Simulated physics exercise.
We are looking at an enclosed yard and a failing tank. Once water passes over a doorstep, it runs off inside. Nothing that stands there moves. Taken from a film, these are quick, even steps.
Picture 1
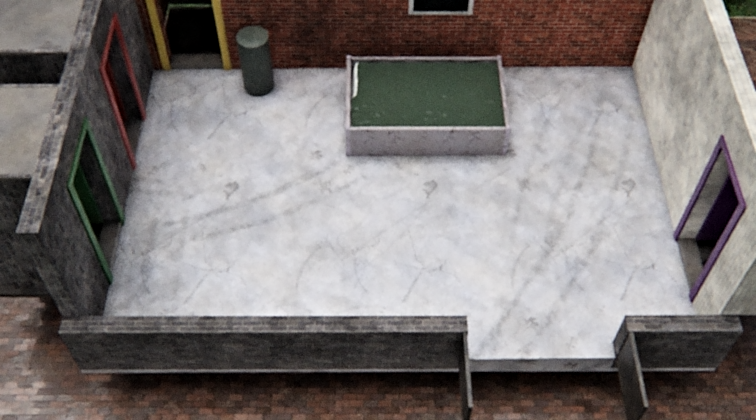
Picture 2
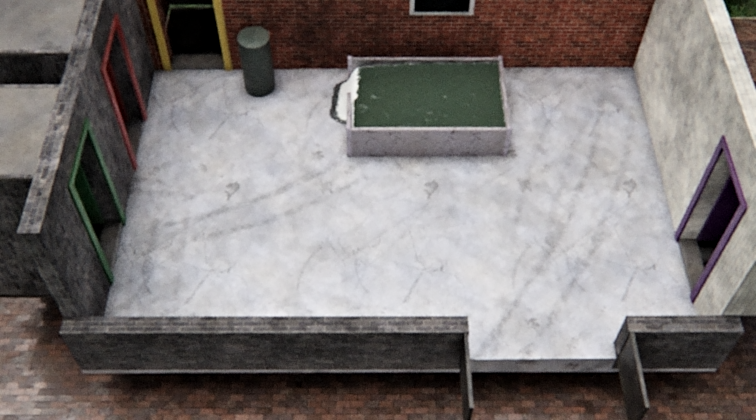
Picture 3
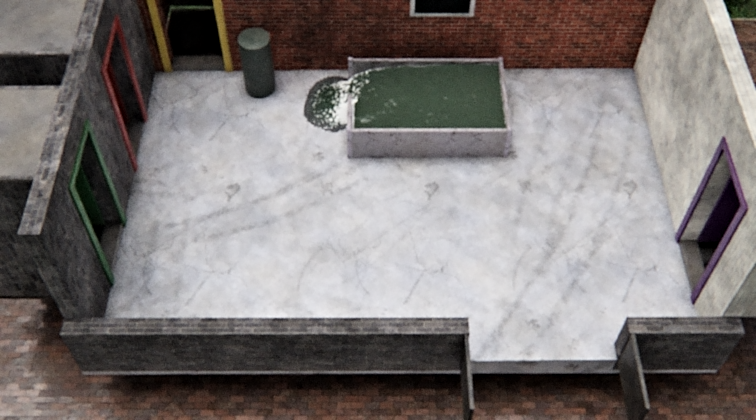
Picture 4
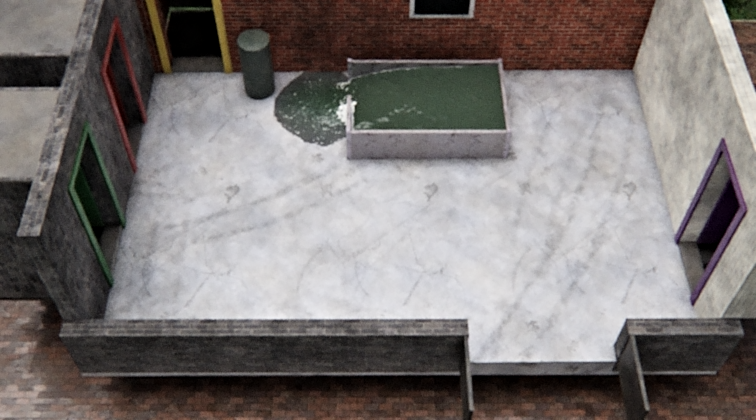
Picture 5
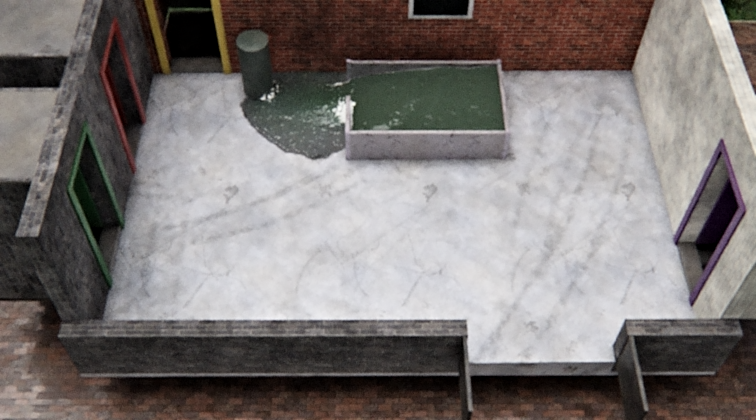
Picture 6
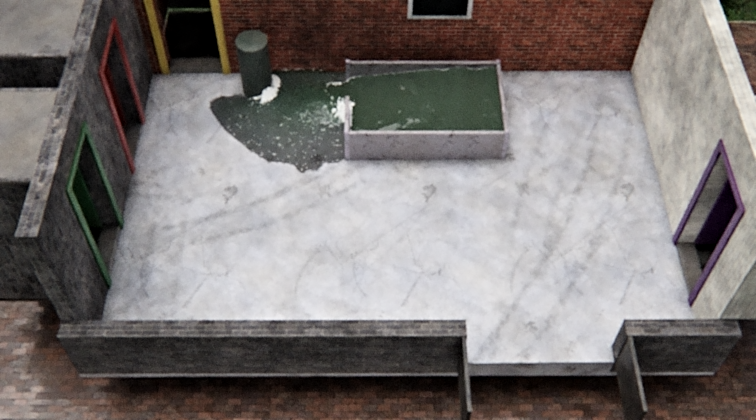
Walled yard with a raised water tank, dark green water pouring from its left side, spreading leftward across pale ground around a green barrel.
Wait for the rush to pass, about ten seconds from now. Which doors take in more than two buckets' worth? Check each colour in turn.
The green door does not; the purple door does not; the red door does; the yellow door does not.
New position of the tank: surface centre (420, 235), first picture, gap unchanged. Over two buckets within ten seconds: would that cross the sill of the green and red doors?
The green door exceeds it and the red door exceeds it.
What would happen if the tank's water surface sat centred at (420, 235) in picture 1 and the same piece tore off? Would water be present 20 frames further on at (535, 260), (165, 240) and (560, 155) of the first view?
Parched, soaked, parched.
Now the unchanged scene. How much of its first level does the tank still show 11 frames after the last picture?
About 64 per cent.
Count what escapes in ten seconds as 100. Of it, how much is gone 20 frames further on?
It would be around 45 %.
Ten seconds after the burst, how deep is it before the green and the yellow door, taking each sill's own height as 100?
Roughly 90 and 40 %.
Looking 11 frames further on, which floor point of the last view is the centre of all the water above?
Near (358, 120).
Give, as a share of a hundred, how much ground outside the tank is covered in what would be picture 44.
Close to 40 in a hundred, I think.
A moment on, water covers 15 % of the floor; the green door not reached, the purple door not reached, the red door not reached, the yellow door wet at the sill, nothing in.
Next, water covers 20 % of the floor; the green door not reached, the purple door not reached, the red door over two buckets in, the yellow door wet at the sill, nothing in.
Then, water covers 30 % of the floor; the green door wet at the sill, nothing in, the purple door not reached, the red door far over two buckets in, the yellow door wet at the sill, nothing in.
Later, water covers 40 % of the floor; the green door wet at the sill, nothing in, the purple door not reached, the red door far over two buckets in, the yellow door wet at the sill, nothing in.
In the end, water covers 75 % of the floor; the green door wet at the sill, nothing in, the purple door not reached, the red door far over two buckets in, the yellow door wet at the sill, nothing in.
